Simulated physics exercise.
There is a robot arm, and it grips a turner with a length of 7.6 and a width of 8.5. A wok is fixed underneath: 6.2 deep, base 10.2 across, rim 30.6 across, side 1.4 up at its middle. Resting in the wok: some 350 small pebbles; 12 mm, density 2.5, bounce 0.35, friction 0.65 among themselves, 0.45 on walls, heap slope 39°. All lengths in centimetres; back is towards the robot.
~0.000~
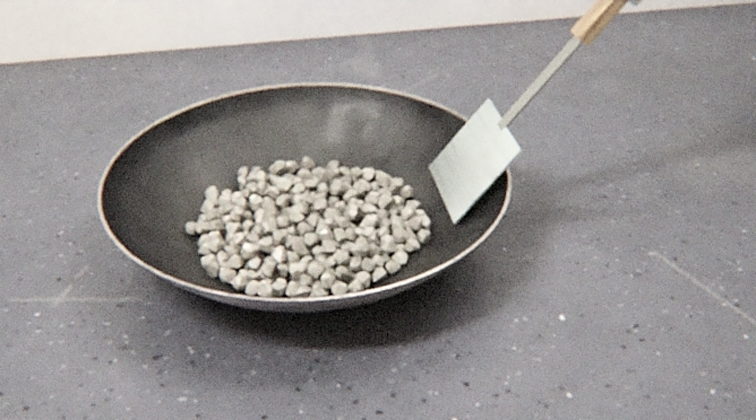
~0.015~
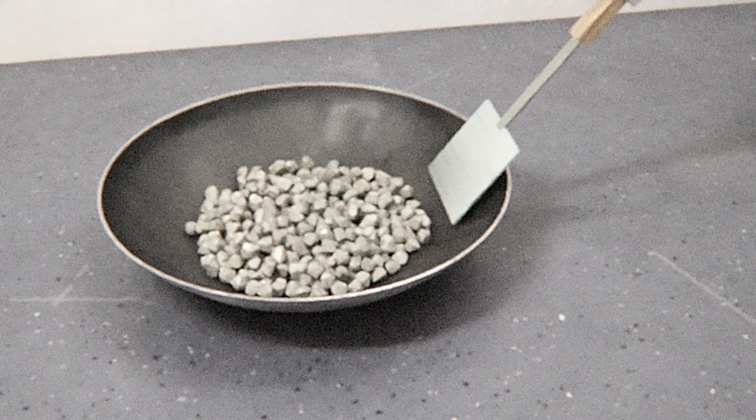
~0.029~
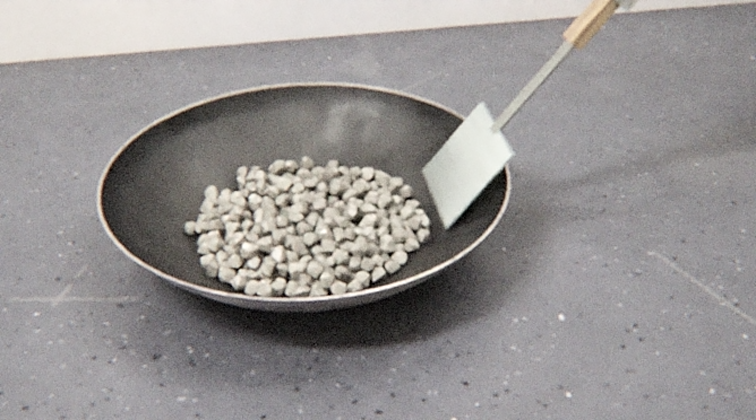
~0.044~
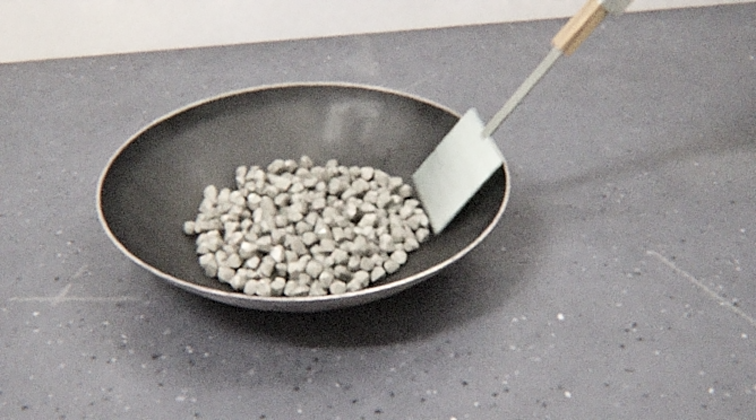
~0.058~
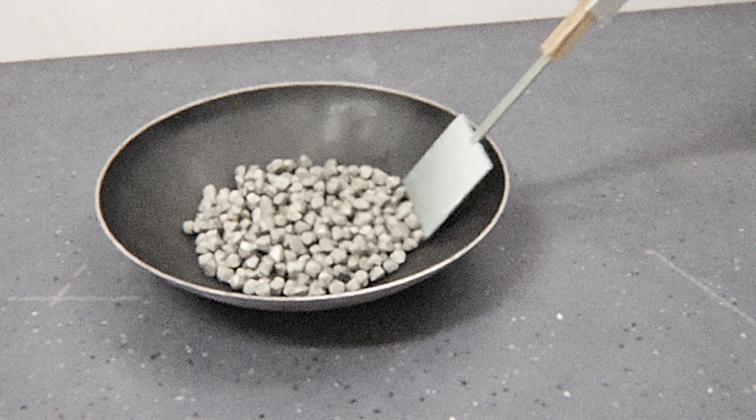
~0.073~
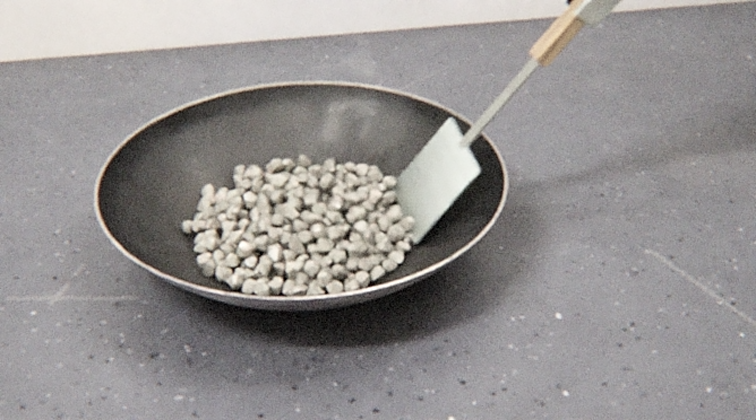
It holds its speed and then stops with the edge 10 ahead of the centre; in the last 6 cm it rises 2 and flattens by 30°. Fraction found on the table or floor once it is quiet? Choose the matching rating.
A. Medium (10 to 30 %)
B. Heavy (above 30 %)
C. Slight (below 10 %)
The answer is A.
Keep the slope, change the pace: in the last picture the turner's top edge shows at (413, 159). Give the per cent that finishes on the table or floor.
My guess is around 40 percent.
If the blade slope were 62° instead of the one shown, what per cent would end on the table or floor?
Some 15 in a hundred.
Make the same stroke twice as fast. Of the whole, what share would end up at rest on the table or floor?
I'd say close to 40 per cent.
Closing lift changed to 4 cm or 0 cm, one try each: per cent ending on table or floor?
First try around 10 percent, second try around 15 percent.
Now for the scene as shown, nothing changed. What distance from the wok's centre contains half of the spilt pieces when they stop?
Distance, approx.: 20 cm.
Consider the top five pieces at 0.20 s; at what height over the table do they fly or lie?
Somewhere near 5 cm, I'd say.
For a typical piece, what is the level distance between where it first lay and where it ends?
Level distance of roughly 9 cm.
By 0.20 s, sloping 51°, highest piece 6 above the table; 347 in the wok.
By 0.33 s, sloping 43°, highest piece 8 above the table; 342 in the wok, 5 on the blade or in flight.
By 0.59 s, sloping 21°, highest piece 7 above the table; 294 in the wok, 51 on the table or floor, 2 on the blade or in flight.
By 1.64 s, sloping 21°, highest piece 7 above the table; 294 in the wok, 53 on the table or floor.
Final count, 294 in the wok, 53 on the table or floor. That is 15 % on the table or floor.
